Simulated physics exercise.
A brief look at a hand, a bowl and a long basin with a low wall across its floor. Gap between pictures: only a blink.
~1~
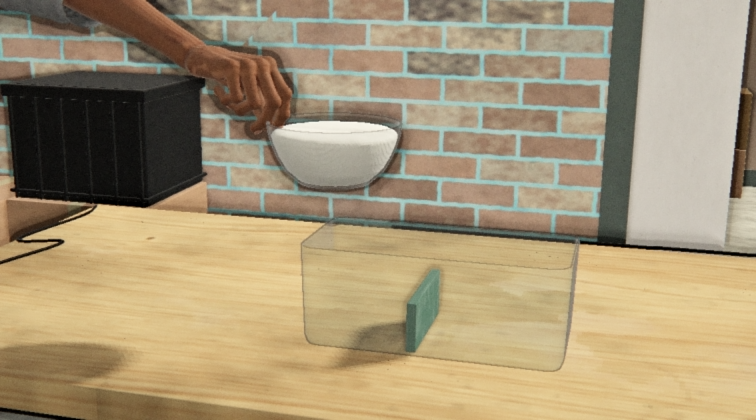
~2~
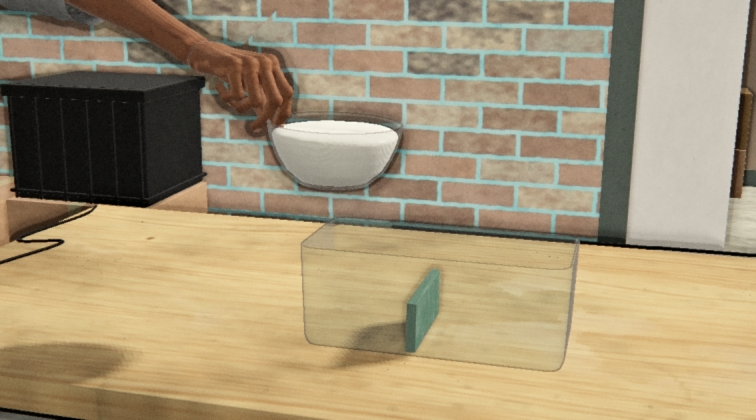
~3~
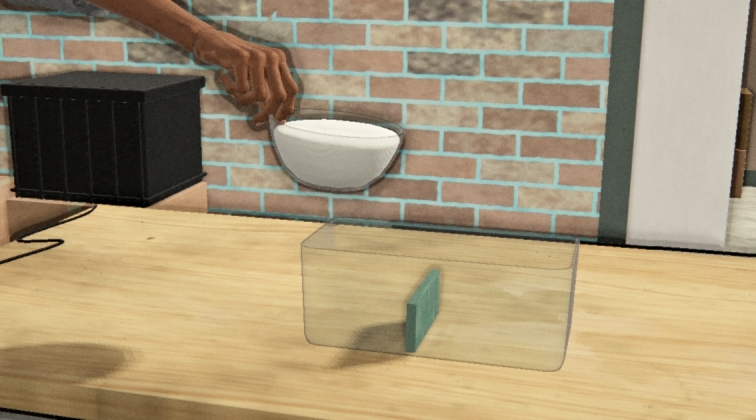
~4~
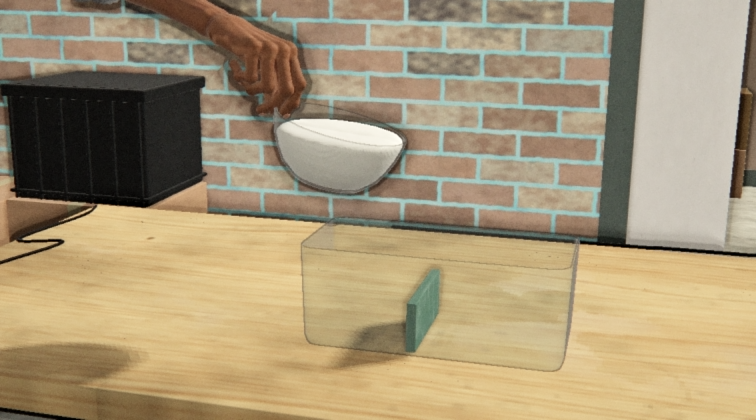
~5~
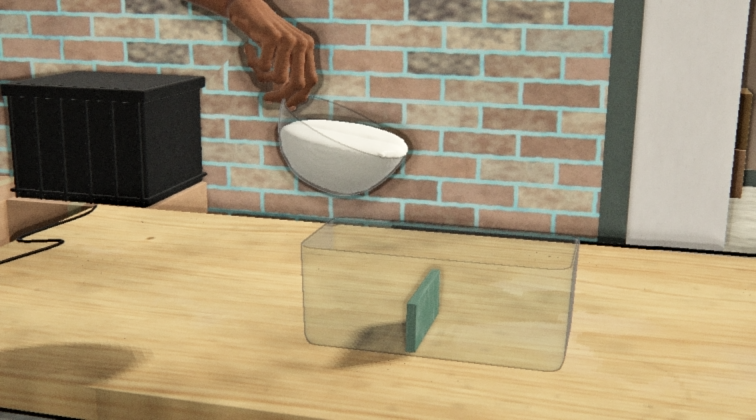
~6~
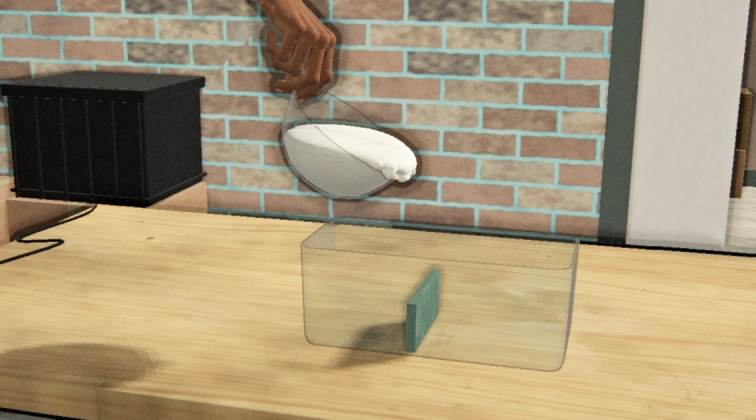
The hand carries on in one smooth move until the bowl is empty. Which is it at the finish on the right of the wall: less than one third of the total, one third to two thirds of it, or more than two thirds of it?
At the finish the right of the wall has one third to two thirds of the total.
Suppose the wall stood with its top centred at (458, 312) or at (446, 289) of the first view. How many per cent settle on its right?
Note - case one near 35 %, case two near 20 %.
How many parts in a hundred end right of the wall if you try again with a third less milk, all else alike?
It comes to near 35 per cent.
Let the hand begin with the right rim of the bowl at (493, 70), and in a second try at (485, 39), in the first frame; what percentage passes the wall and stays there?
First try 85 %, second try 85 %.
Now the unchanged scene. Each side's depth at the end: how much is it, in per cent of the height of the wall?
40 left, 30 right, give or take.
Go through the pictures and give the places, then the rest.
The first picture shows tilt 0°; pouring edge (399, 128); surface from (277, 128) to (397, 135); the long basin's rim runs from (317, 232) to (576, 254); the wall's top is at (424, 287).
The second picture shows tilt 2°; pouring edge (400, 130); surface from (277, 127) to (397, 136).
The third picture shows tilt 6°; pouring edge (402, 135); surface from (280, 124) to (399, 139).
The fourth picture shows tilt 14°; pouring edge (403, 145); surface from (283, 123) to (403, 142).
The fifth picture shows tilt 24°; pouring edge (404, 158); surface from (287, 124) to (403, 150); 2 per cent is over the edge.
The sixth picture shows tilt 36°; pouring edge (401, 172); surface from (291, 129) to (390, 154); 10 per cent is over the edge.
A moment on, the bowl is tipped right over and 5 per cent is still to pour, 34 is left of the wall and 50 right of it.
Next, the bowl is tipped right over and 0 per cent is still to pour, 45 is left of the wall and 46 right of it.
Then the bowl is tipped right over and 0 per cent is still to pour, 47 is left of the wall and 50 right of it.
Later the bowl is tipped right over and 0 per cent is still to pour, 47 is left of the wall and 50 right of it.
At rest 47 per cent lies left of the wall, 50 right of it and 2 outside.
